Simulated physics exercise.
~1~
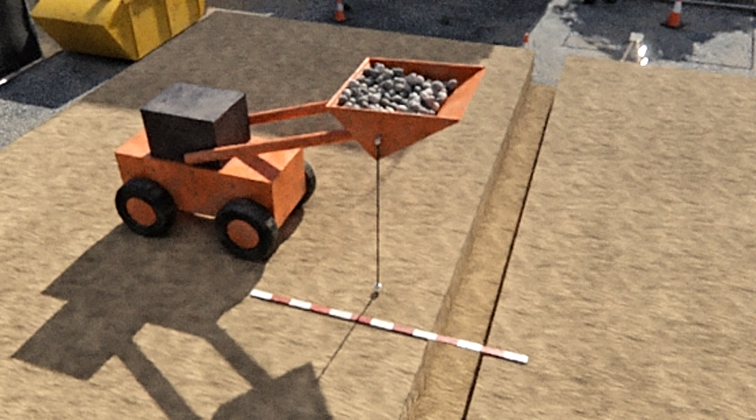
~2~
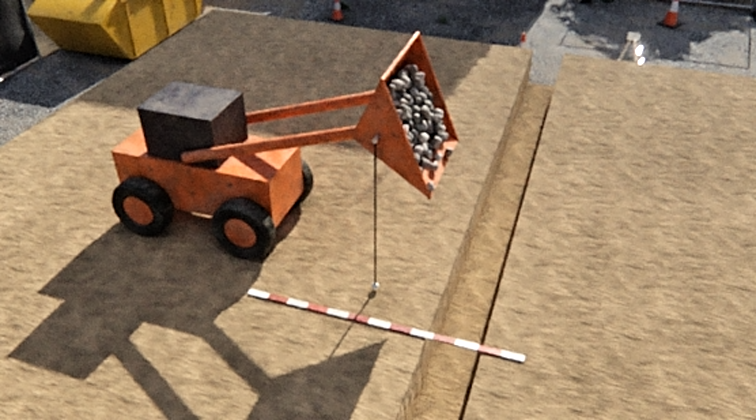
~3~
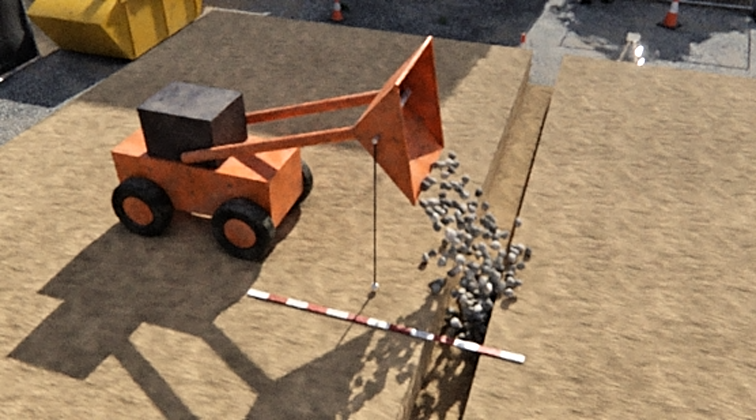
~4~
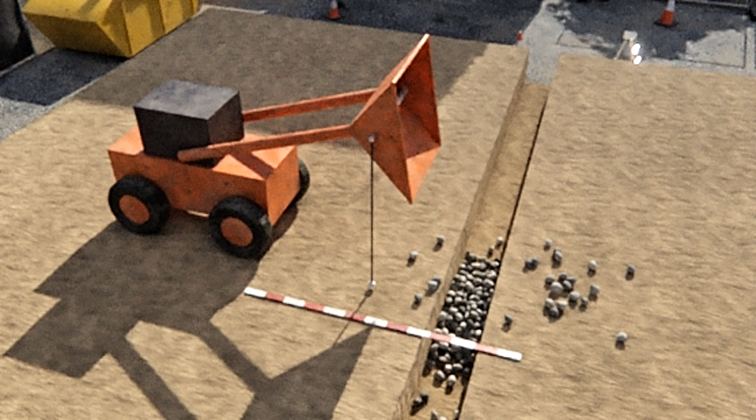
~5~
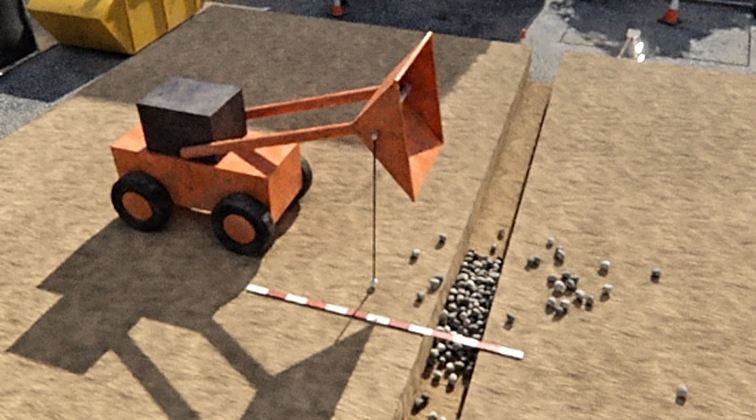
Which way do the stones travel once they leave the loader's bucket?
They move down, falling from the tipped bucket toward the trench.
